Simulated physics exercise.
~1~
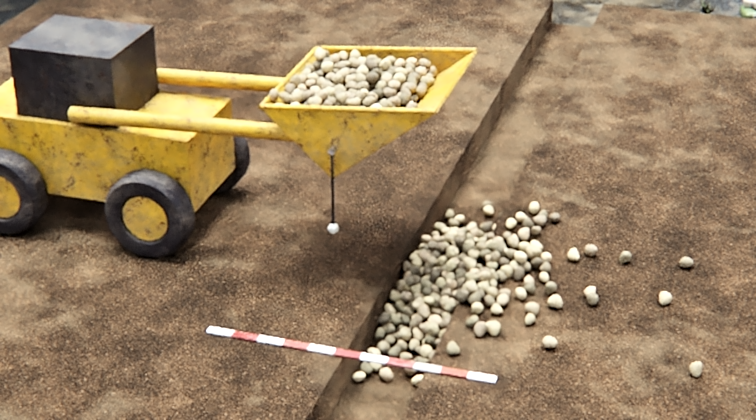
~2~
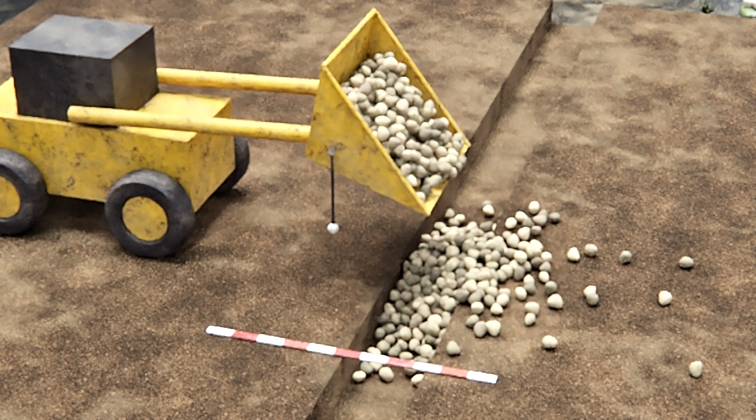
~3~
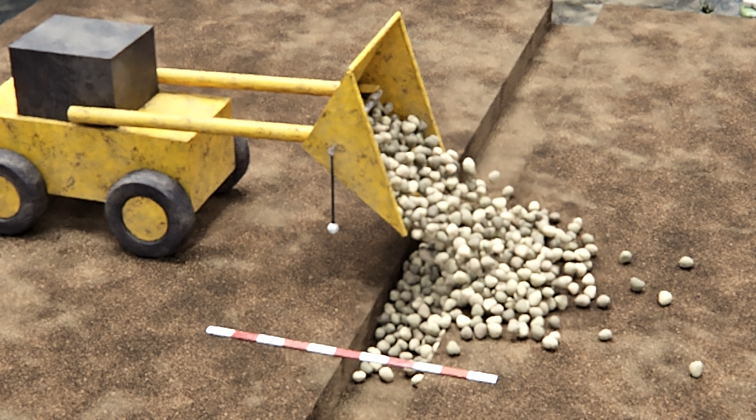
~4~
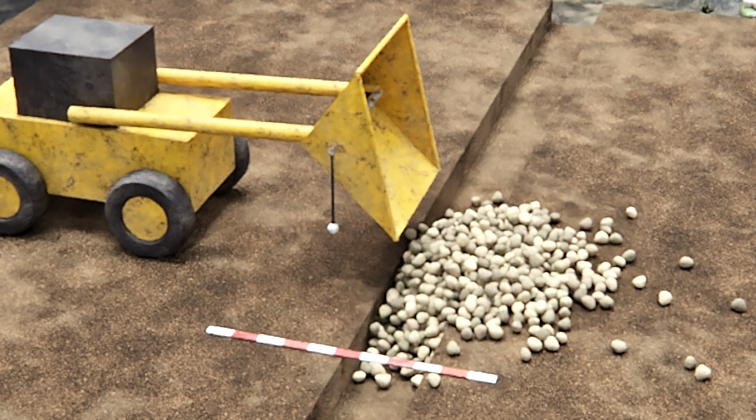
The video shows a yellow loader with a dark block on top tipping its bucket of pale, rounded stones forward over a trench in brown ground. The stones pour onto an earlier heap, spreading it to the right, and the emptied bucket stays tilted above the enlarged pile.
